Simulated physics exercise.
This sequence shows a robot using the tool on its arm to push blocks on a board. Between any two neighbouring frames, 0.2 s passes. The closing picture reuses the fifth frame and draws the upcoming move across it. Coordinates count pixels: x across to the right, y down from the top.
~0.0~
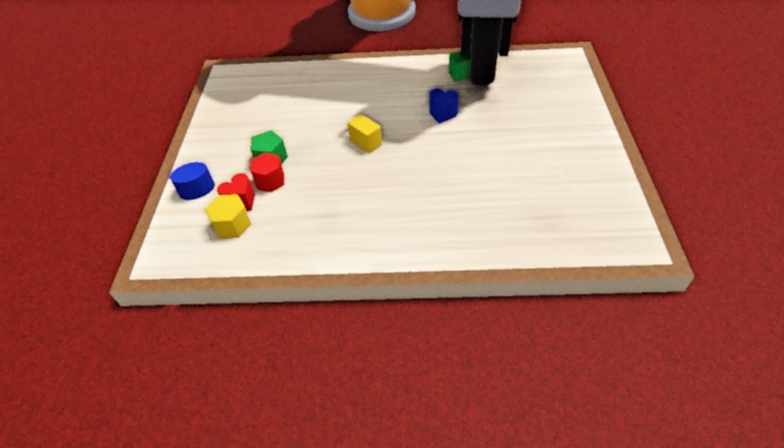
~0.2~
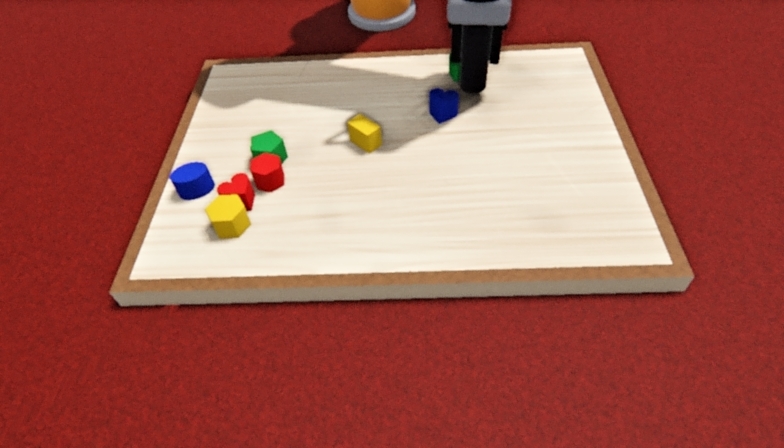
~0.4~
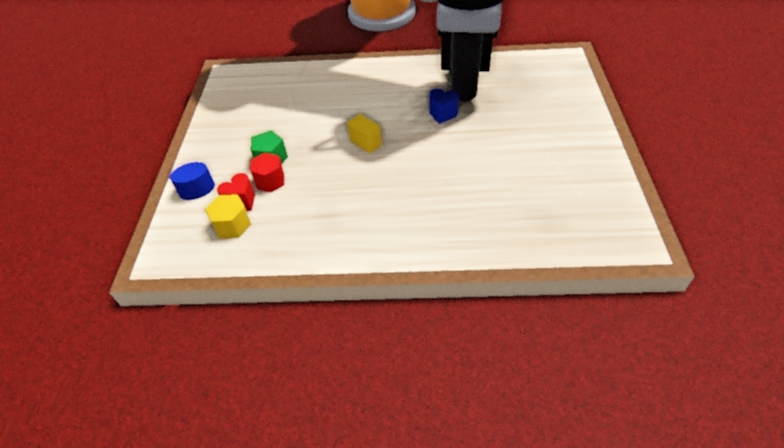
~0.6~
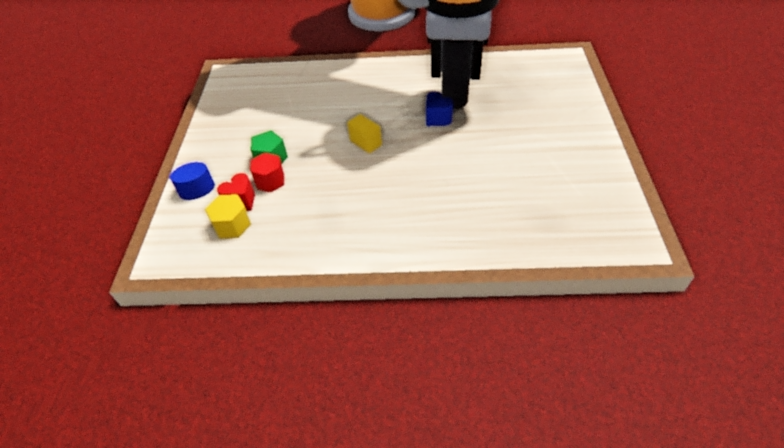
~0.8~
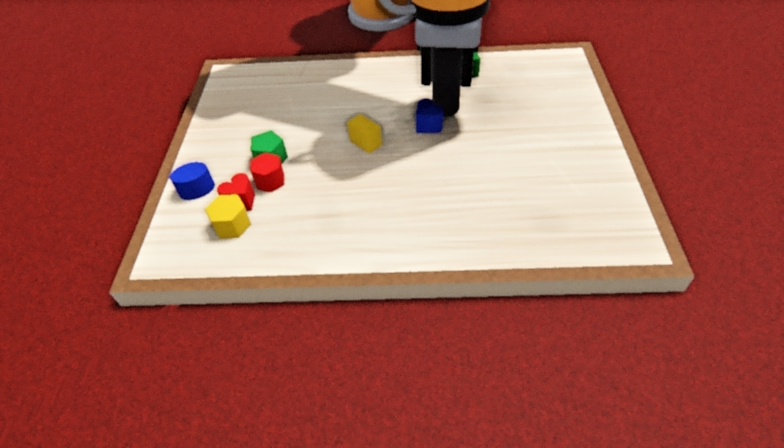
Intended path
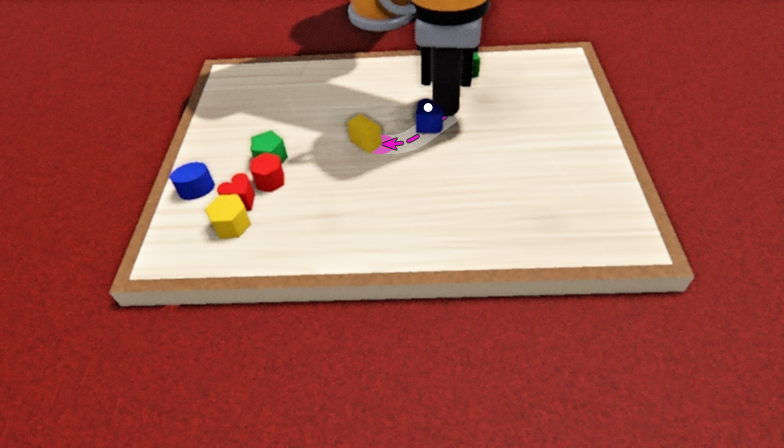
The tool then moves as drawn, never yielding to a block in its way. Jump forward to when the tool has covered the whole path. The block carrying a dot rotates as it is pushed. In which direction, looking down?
Looking down, it rotates anti-clockwise.
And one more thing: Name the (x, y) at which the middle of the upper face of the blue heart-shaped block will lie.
So, by the moment the path ends, you'll find the top centre of the blue heart-shaped block at (370, 141).
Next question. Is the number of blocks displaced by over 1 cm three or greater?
It seems not.
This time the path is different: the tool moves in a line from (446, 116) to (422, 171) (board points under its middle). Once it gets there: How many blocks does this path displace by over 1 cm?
I'd say just one block gets shifted by more than about 1 cm.
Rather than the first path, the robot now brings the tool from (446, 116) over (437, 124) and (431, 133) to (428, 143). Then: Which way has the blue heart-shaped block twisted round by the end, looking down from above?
From the top: Clockwise.
The drawn path runs from (446, 116) over (428, 129) and (408, 141) to (381, 144); the dot is on the blue heart-shaped block.
On the path given first. Halfway along, tool (418, 128); blue heart-shaped block (399, 127).
At the end, tool (380, 136); yellow oblong (351, 126), turned 55° clockwise; blue heart-shaped block (370, 141), turned 30° anticlockwise; green oblong not moved.
